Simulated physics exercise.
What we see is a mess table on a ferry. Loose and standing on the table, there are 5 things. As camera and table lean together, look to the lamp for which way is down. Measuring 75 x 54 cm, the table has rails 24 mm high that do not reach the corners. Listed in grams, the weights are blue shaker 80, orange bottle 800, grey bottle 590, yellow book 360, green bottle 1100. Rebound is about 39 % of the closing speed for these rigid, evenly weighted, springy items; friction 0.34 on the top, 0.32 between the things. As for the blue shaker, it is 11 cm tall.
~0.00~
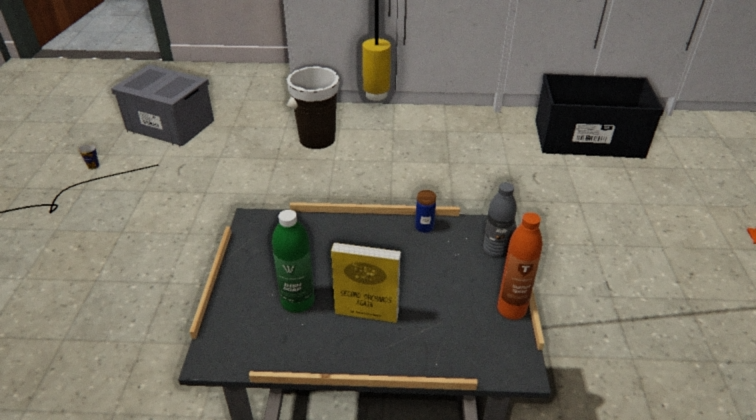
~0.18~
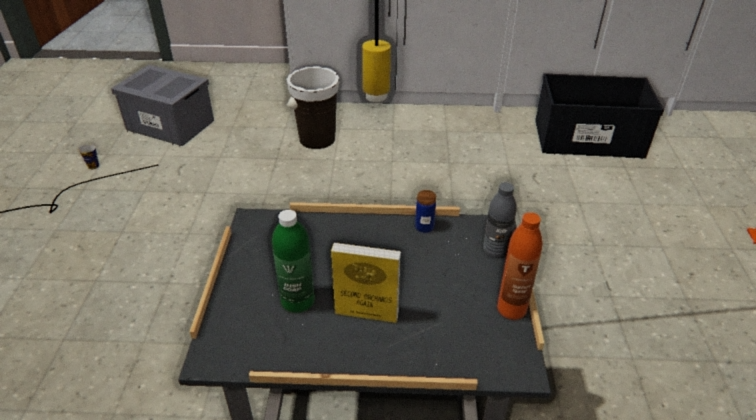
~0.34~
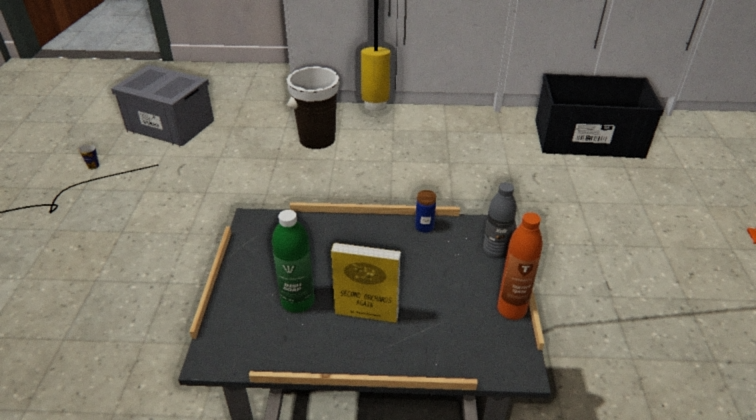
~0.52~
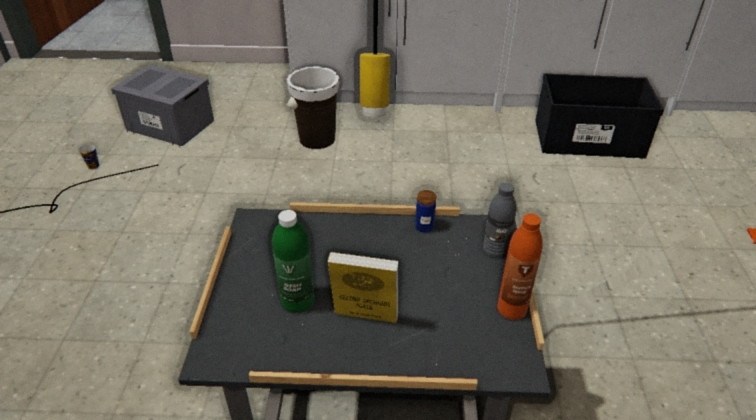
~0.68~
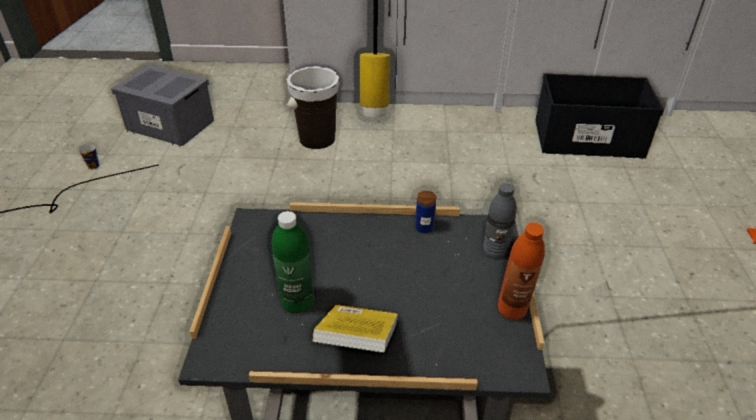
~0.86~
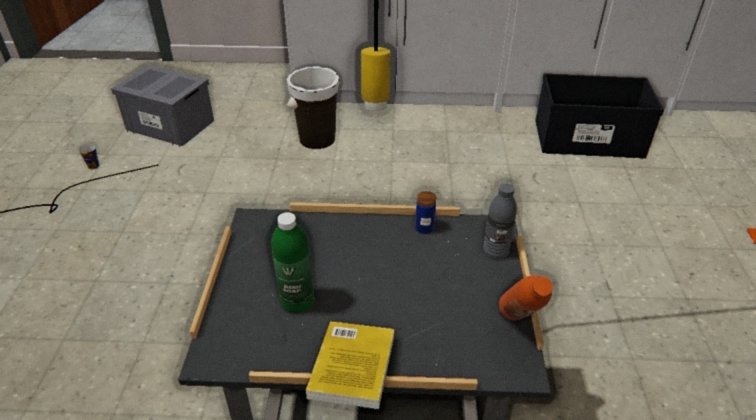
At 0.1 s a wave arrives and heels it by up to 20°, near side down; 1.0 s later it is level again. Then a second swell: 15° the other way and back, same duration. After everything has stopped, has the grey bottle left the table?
No.
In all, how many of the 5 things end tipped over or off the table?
That comes to 2.
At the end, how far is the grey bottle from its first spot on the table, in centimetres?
Displacement: Approx. 0 cm.
By 0.96 s, floor tilted 4°, near side down; orange bottle rocked 67° off its seat; yellow book on its side.
By 1.06 s, boat level; orange bottle on its side; yellow book on its side.
By 1.86 s, floor tilted 7°, far side down; orange bottle on its side; yellow book on its side.
When it is over (2.6 s), lying over on the table, orange bottle and yellow book; the other 3 within 5 cm of the start. In the last view, grey bottle near (501, 220).
